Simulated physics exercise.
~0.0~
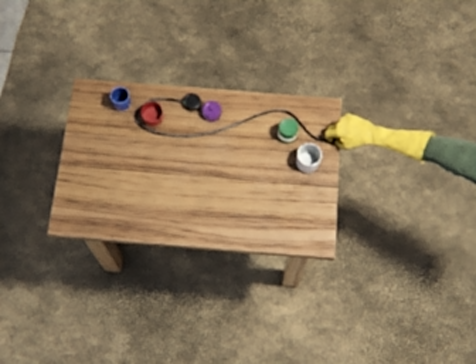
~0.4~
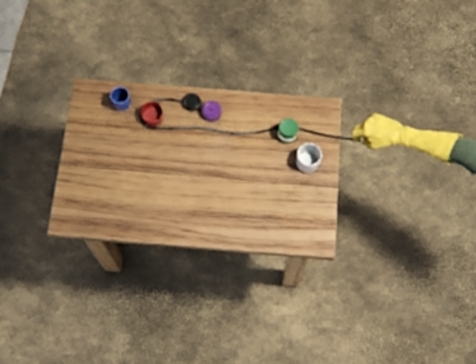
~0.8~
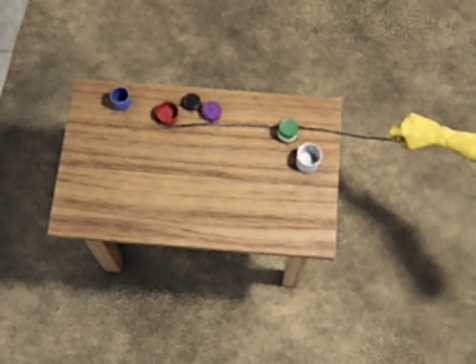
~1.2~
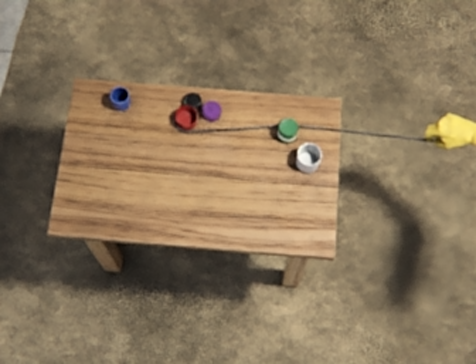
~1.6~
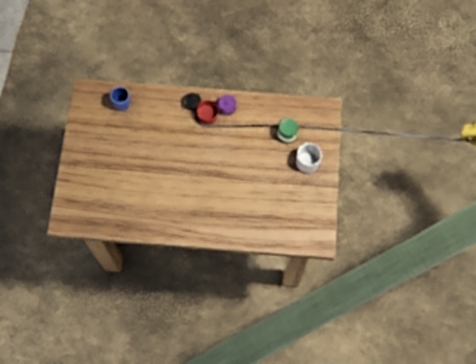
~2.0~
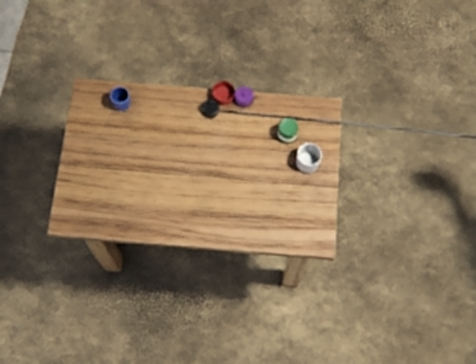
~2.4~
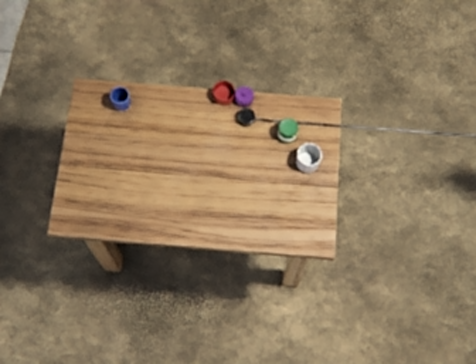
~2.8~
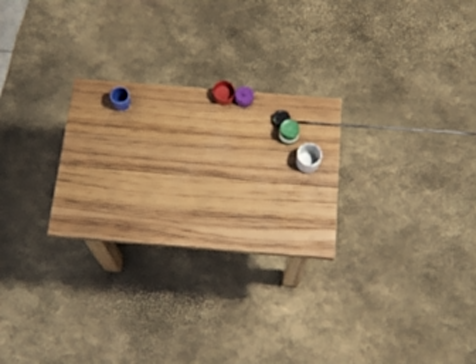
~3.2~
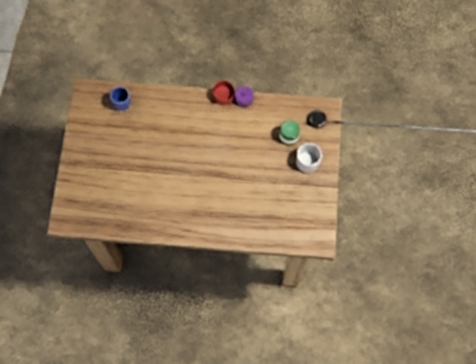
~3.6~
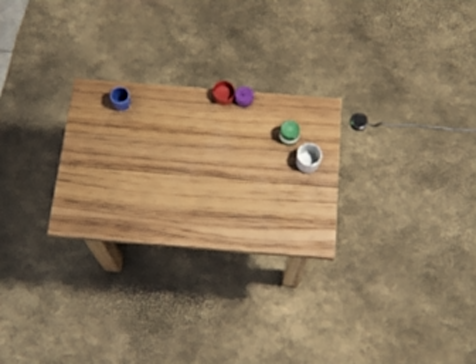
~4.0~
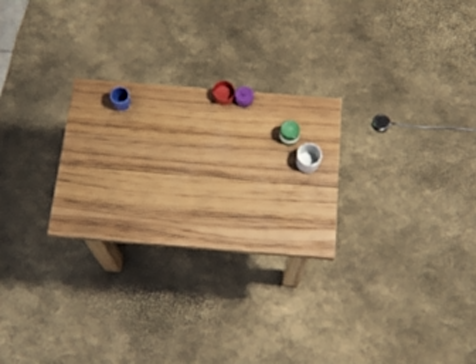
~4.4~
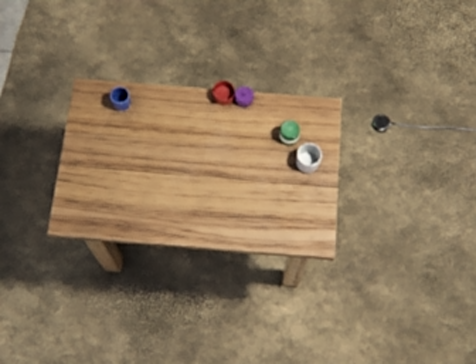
A yellow-gloved hand with a green sleeve pulls a thin dark lead off the right side of a wooden table, seen from above on mottled brown ground. A blue mug sits at the upper left, a red cup, black puck and purple pot nearby, and a green tin and white mug at the right. The lead straightens and drags the red cup rightward into the purple pot, nudging it along. Both stop near the back edge as the puck slides away, brushing past the green tin. The puck leaves the right edge and comes to rest beyond the table, still attached to the lead.
